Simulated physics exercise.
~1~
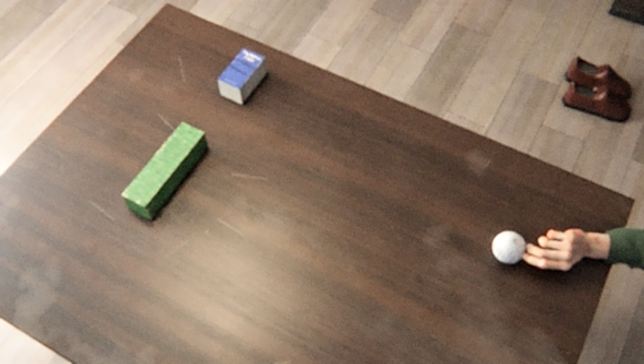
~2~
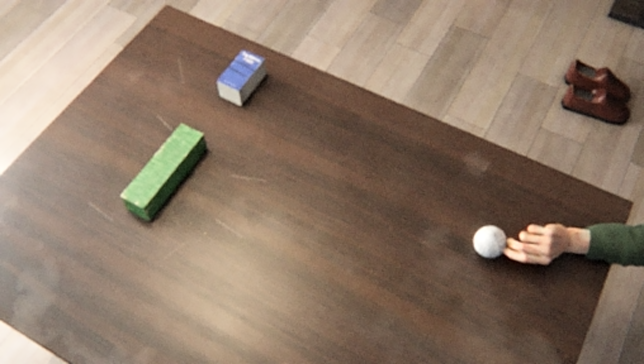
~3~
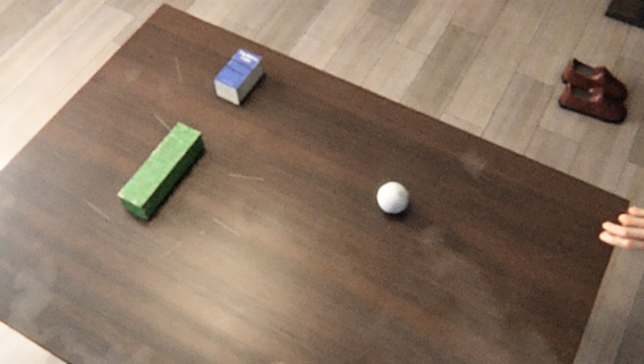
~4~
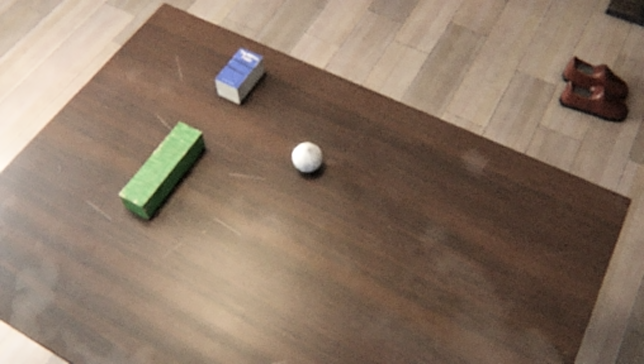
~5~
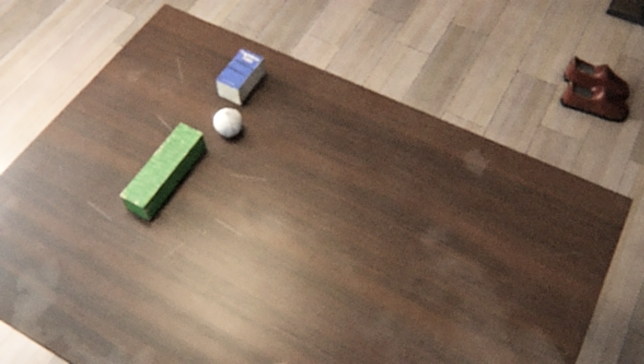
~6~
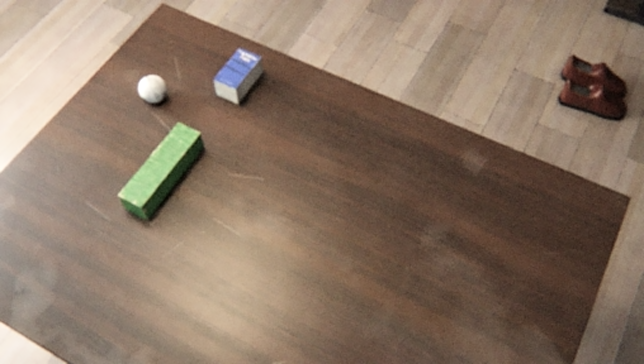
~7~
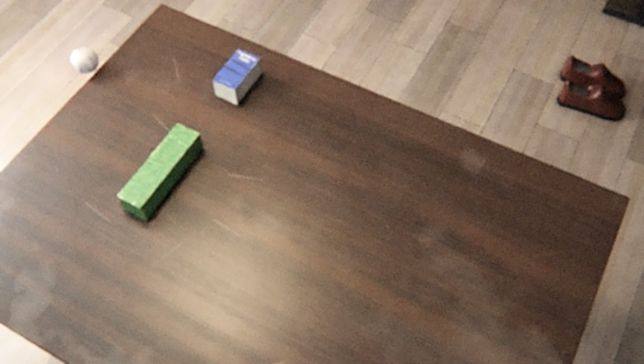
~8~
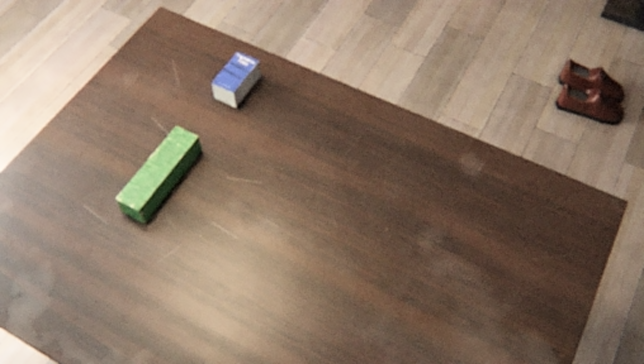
We see a hand send a round white onion rolling left and up across a dark wooden table, then draw back out of view. The onion passes through the gap between a green block and a blue book, reaches the far edge and disappears from sight.
